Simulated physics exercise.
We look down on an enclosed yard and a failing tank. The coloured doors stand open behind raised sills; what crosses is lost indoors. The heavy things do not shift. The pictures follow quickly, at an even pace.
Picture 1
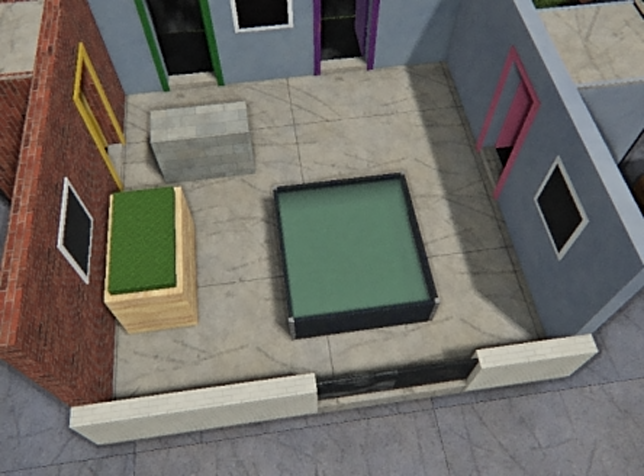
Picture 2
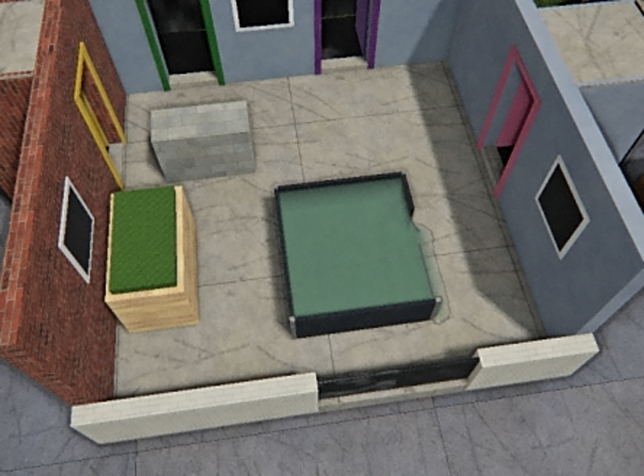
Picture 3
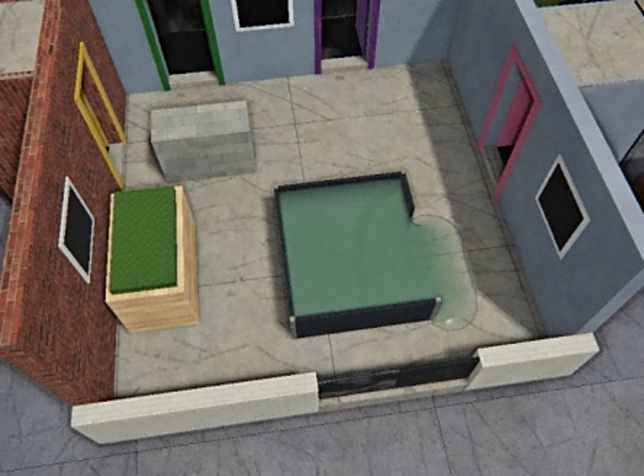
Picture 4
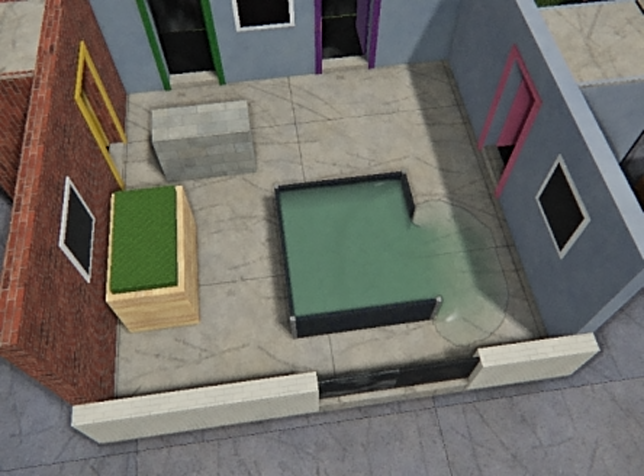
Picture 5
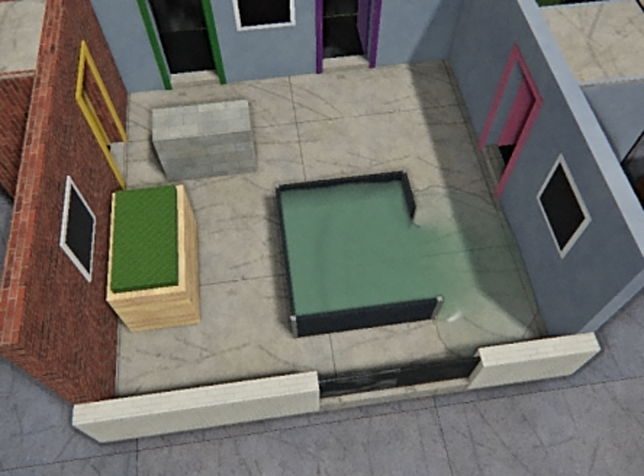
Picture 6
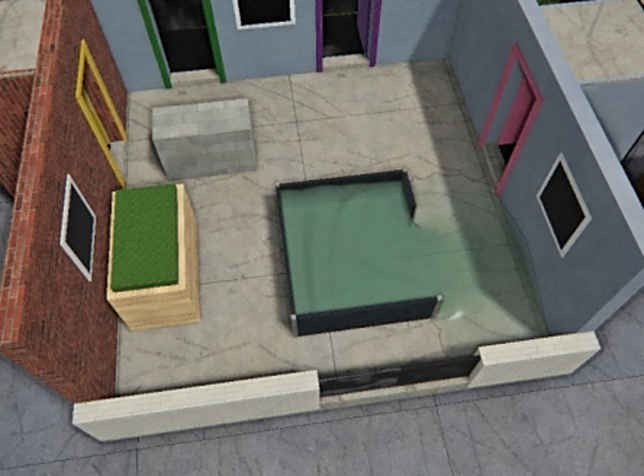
Water pours through a gap in the tank's right side and spreads across the yard.
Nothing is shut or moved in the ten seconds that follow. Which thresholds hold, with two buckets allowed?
The green door holds within the limit; the purple door holds within the limit; the yellow door floods; the pink door holds within the limit.
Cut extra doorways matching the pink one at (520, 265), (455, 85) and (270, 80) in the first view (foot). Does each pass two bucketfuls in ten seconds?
In turn: Goes over, holds, takes less.
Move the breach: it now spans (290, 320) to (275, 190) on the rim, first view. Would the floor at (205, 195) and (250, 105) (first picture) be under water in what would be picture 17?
One after the other: Covered, clear.
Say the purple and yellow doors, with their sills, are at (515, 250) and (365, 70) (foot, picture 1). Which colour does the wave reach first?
I say the purple one.
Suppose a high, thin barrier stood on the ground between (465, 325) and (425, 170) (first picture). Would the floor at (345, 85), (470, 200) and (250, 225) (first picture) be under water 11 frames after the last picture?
One after the other: Wet, dry, clear.
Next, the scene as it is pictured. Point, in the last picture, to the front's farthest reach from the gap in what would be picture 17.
I would point to (453, 72).
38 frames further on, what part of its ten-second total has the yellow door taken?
About 0 per cent.
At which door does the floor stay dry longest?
The one in yellow.
A moment on, water covers 15 % of the floor; the green door not reached, the purple door not reached, the yellow door not reached, the pink door wet at the sill, nothing in.
Next, water covers 30 % of the floor; the green door not reached, the purple door not reached, the yellow door not reached, the pink door wet at the sill, nothing in.
Then, water covers 55 % of the floor; the green door not reached, the purple door wet at the sill, nothing in, the yellow door not reached, the pink door wet at the sill, nothing in.
Later, water covers 80 % of the floor; the green door wet at the sill, nothing in, the purple door under two buckets in, the yellow door wet at the sill, nothing in, the pink door wet at the sill, nothing in.
In the end, water covers 100 % of the floor; the green door wet at the sill, nothing in, the purple door under two buckets in, the yellow door over two buckets in, the pink door wet at the sill, nothing in.
